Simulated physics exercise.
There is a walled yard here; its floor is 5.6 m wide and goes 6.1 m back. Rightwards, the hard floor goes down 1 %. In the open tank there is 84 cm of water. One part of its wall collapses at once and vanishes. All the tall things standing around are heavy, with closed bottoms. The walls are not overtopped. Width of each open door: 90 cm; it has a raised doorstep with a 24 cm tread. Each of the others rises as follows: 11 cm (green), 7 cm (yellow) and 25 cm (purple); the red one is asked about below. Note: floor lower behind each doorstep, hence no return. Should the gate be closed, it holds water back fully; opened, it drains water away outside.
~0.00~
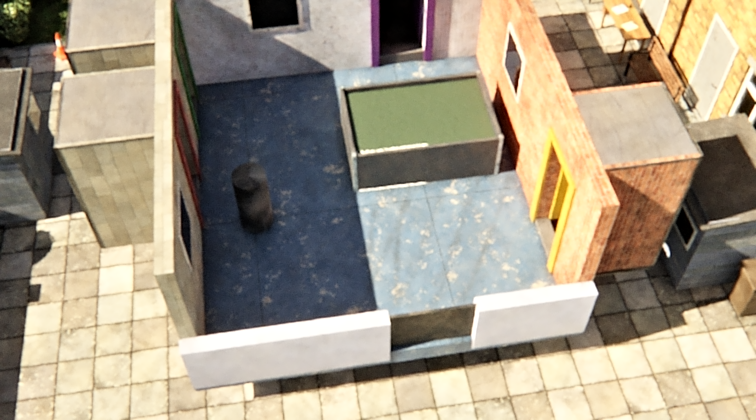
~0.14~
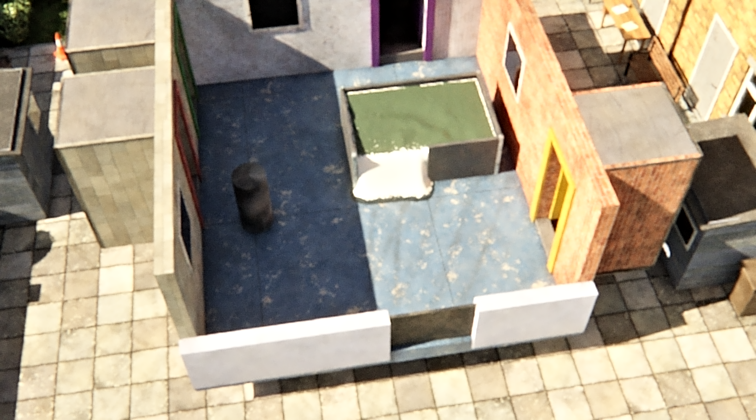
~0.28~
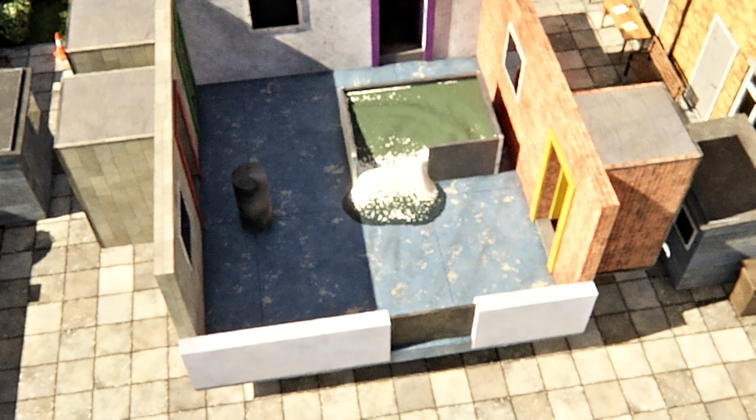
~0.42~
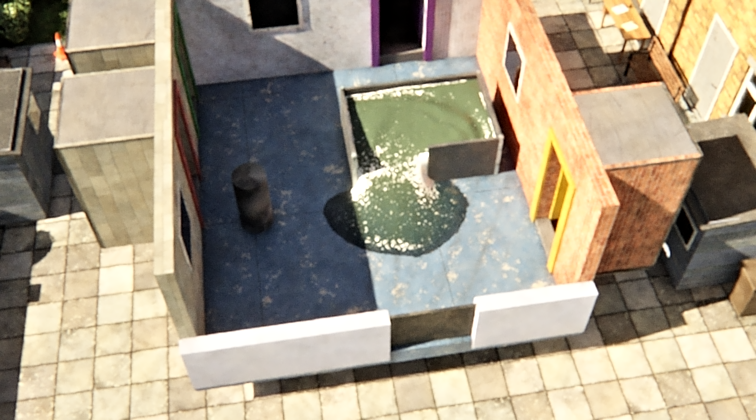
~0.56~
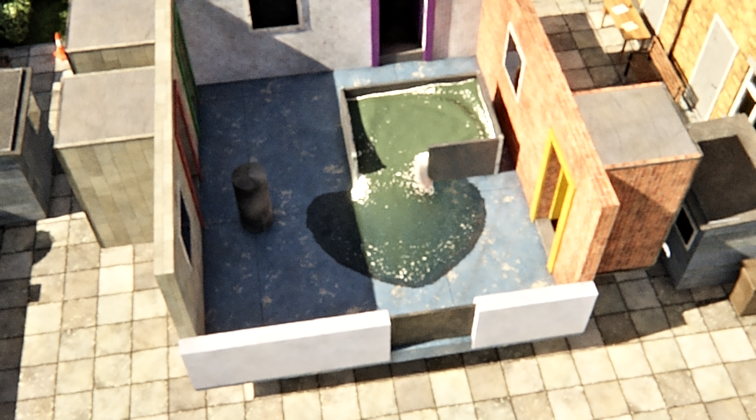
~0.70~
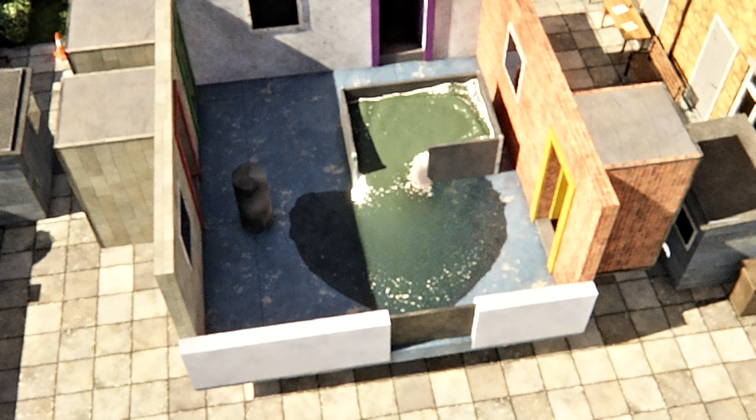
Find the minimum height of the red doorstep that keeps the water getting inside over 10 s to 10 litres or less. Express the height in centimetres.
Roughly 9 cm.
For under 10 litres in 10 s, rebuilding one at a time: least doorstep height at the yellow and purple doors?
About 14.0 cm at yellow and about 11.0 cm at purple.
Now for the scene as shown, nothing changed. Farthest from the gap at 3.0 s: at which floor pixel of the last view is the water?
Near pixel (207, 363).
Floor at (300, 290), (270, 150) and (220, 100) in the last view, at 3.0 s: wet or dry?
Status: Submerged / clear / clear.
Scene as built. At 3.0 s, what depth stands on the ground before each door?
Door by door in centimetres - green 0, yellow 12, purple 0, red 0.
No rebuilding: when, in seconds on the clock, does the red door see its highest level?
Around 5.0 s, give or take.
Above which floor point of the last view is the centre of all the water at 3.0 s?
My guess is close to (397, 234).
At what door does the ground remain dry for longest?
Purple.
After 1.4 s water covers 40 % of the floor, deepest (41 cm) near (378, 192); it has not reached the red door.
After 3.0 s water covers 50 % of the floor, deepest (34 cm) near (555, 314); it has not reached the red door.
After 10.0 s water covers 95 % of the floor, deepest (20 cm) near (496, 110); 5 cm at the red door, 0 litres in over its 20 cm doorstep.
At the red door as built, the water arrived by 3.3 s and peaked near 14 cm at 4.8 s.
With a doorstep of 8 cm, 15 litres would have come in within the 10 s; with 11 cm, 5 litres. So under 10 litres takes about 9 cm.
